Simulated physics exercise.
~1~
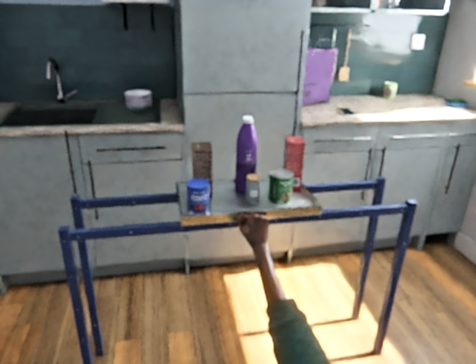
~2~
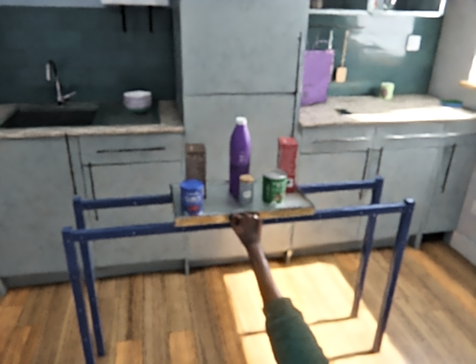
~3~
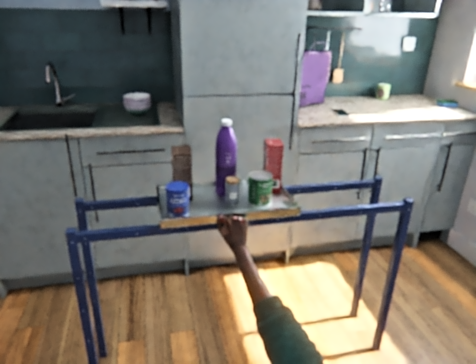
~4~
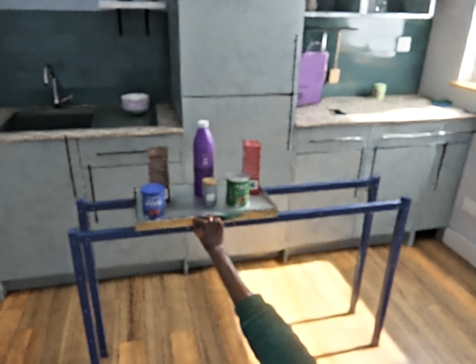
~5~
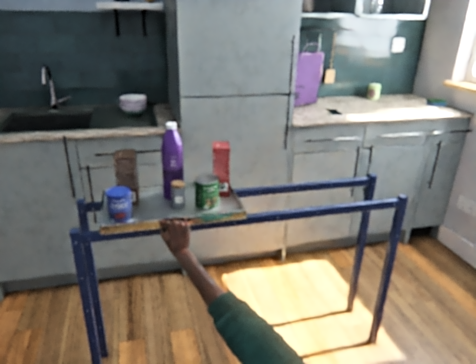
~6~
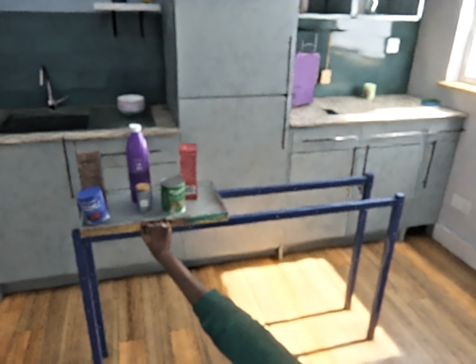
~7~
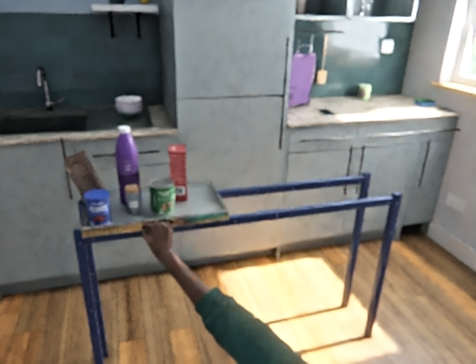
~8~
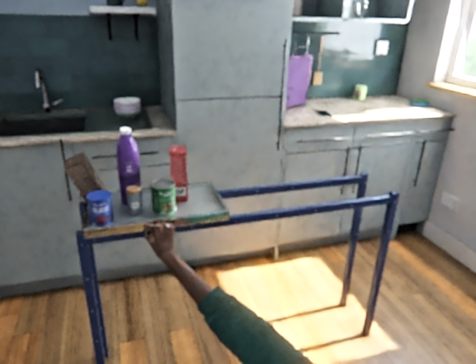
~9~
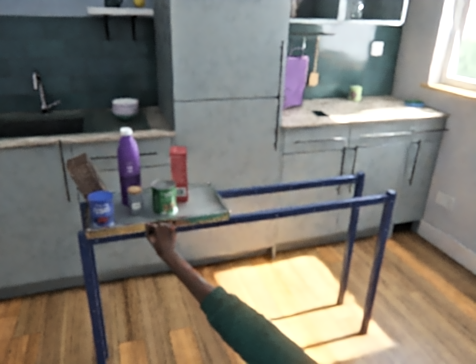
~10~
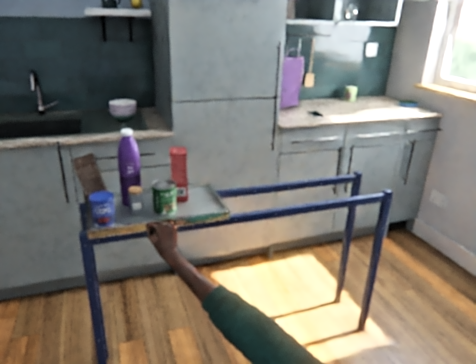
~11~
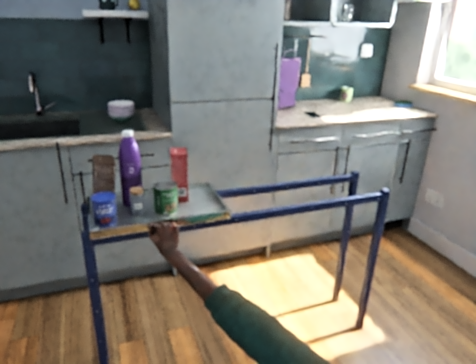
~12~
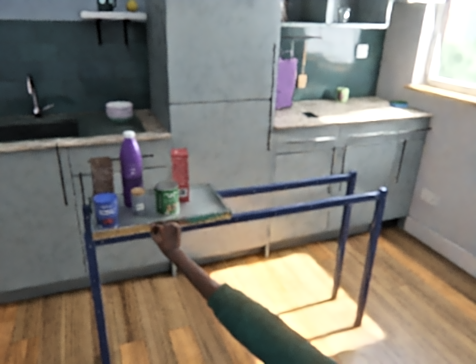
In the video, a hand slides a tray holding a purple bottle, tins, cartons and a small shaker leftward along blue rails in a kitchen. The tray stops at the left end, where the brown carton leans left, then settles upright, leaving all the items standing.
